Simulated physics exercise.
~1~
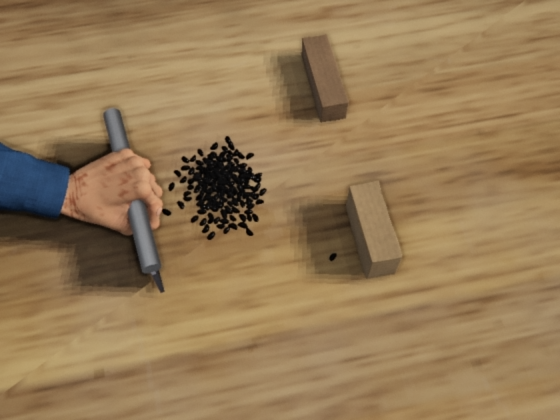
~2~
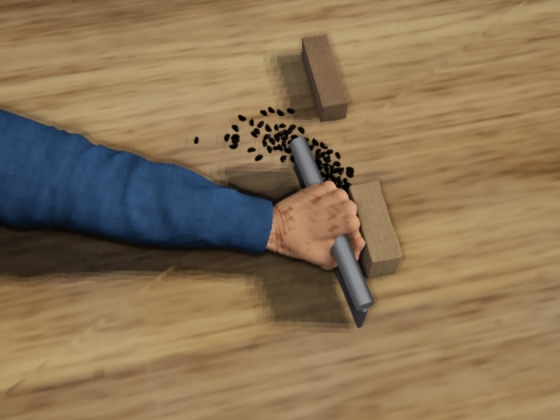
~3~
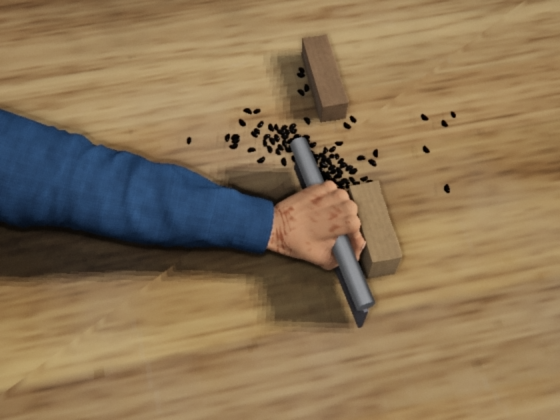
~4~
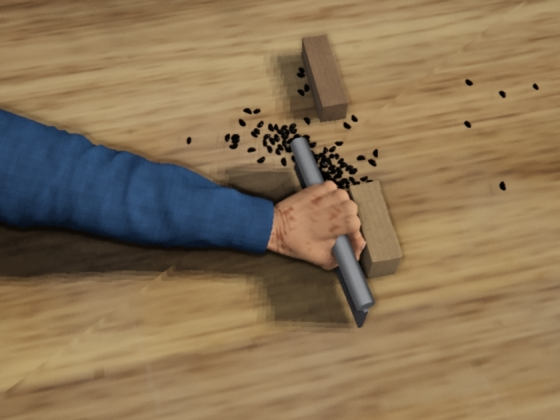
A hand in a blue sleeve pushed a pile of black beans rightwards with a grey scraper until it reached two wooden blocks, where most beans stayed bunched up while a few slid through the gap and came to rest beyond.
